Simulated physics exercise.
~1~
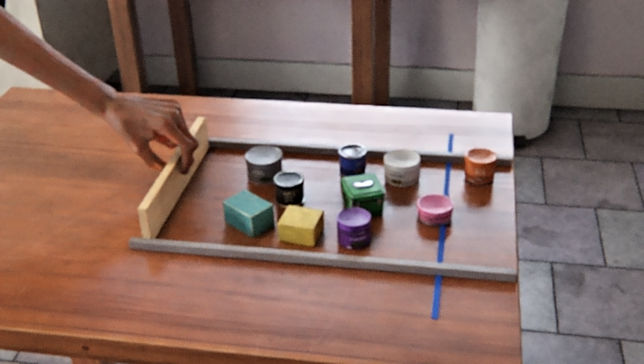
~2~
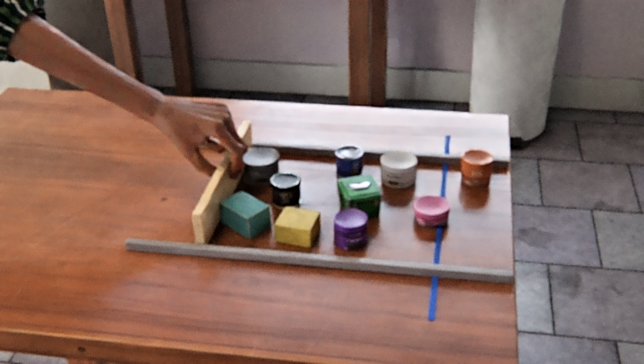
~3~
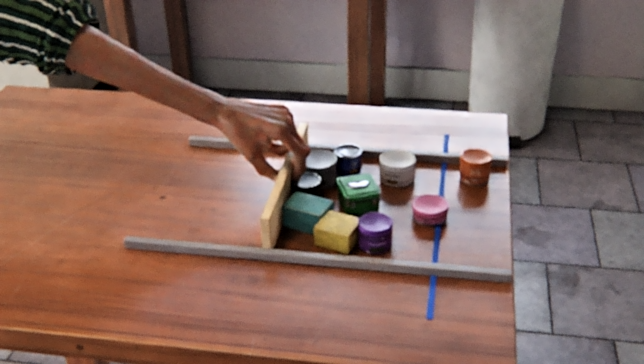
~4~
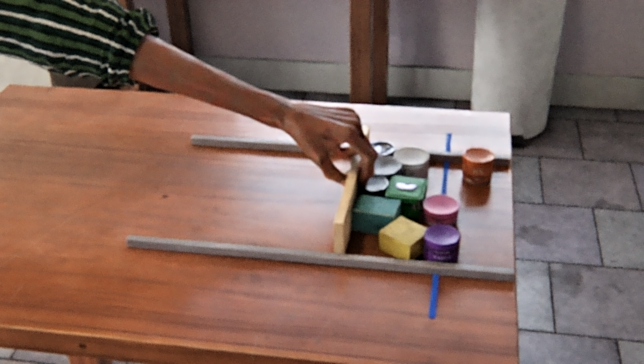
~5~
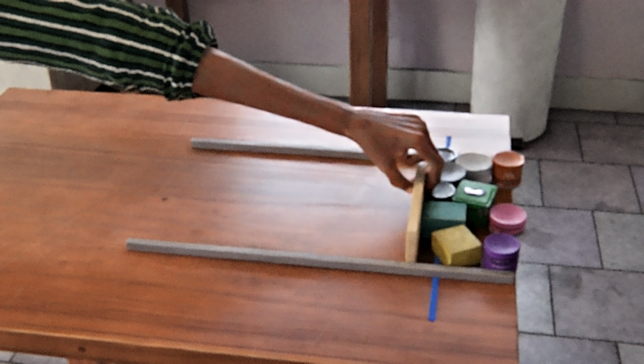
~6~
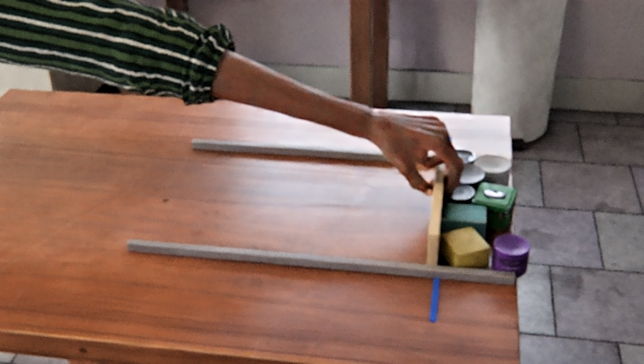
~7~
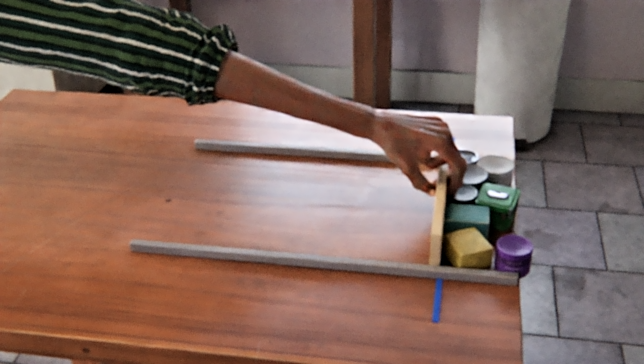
A hand slid an upright wooden board to the right along a channel on a table, bunching small tins and blocks together until the pink tin and orange pot dropped off the end, then stopped with the purple tin overhanging the edge.
